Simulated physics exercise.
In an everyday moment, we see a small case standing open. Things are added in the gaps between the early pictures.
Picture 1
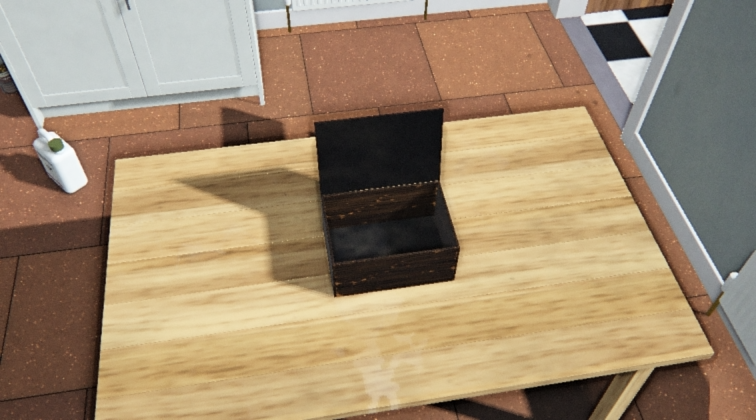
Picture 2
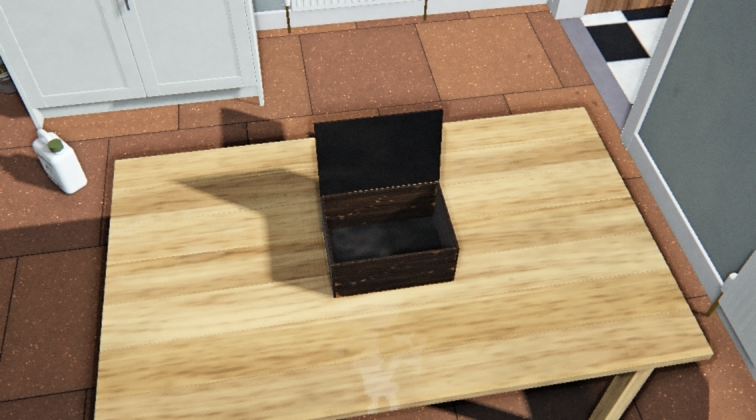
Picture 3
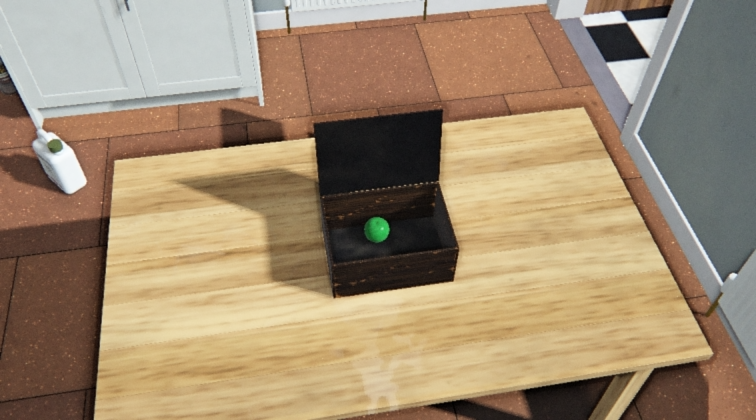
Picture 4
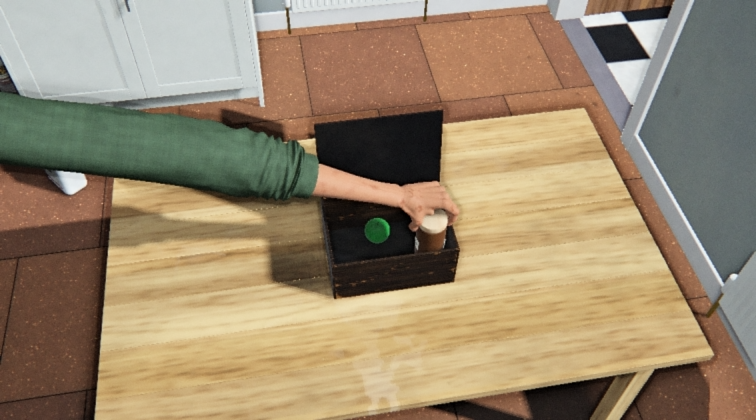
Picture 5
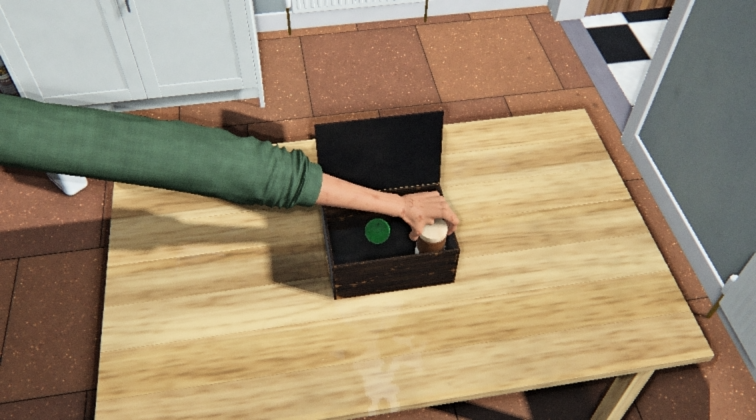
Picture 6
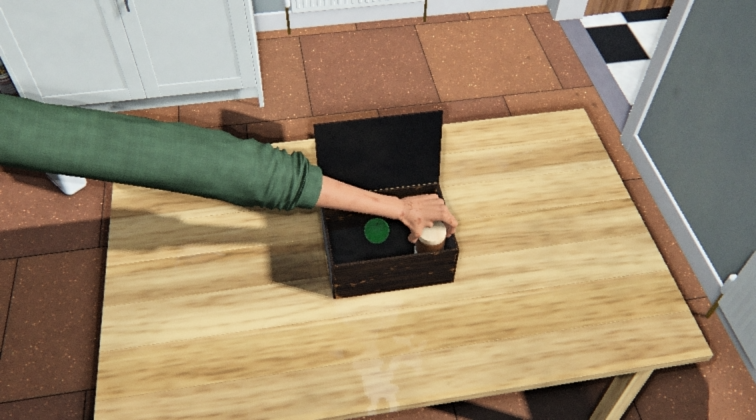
A green apple appears in an open dark box, then a hand lowers in a brown jar.
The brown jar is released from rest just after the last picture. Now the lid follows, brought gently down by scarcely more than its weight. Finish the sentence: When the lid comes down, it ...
When the lid comes down, it stops short of the rim.
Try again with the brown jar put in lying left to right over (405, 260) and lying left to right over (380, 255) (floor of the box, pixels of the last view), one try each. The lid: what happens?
Lid: First try closed, second try closed.
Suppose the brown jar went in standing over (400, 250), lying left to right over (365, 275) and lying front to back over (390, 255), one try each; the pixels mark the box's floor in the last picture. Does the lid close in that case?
In order: The lid gets blocked, then fits down, then fits down.
Then, 1.10 s after the last picture, lid starting down.
Then, 1.50 s after the last picture, lid 63° above the rim.
Then, 1.80 s after the last picture, lid 38° above the rim.
Then, 2.00 s after the last picture, lid 19° above the rim.
At rest, lid 7° above the rim; both in place. Seen from the same camera at the end, brown jar near (429, 248).
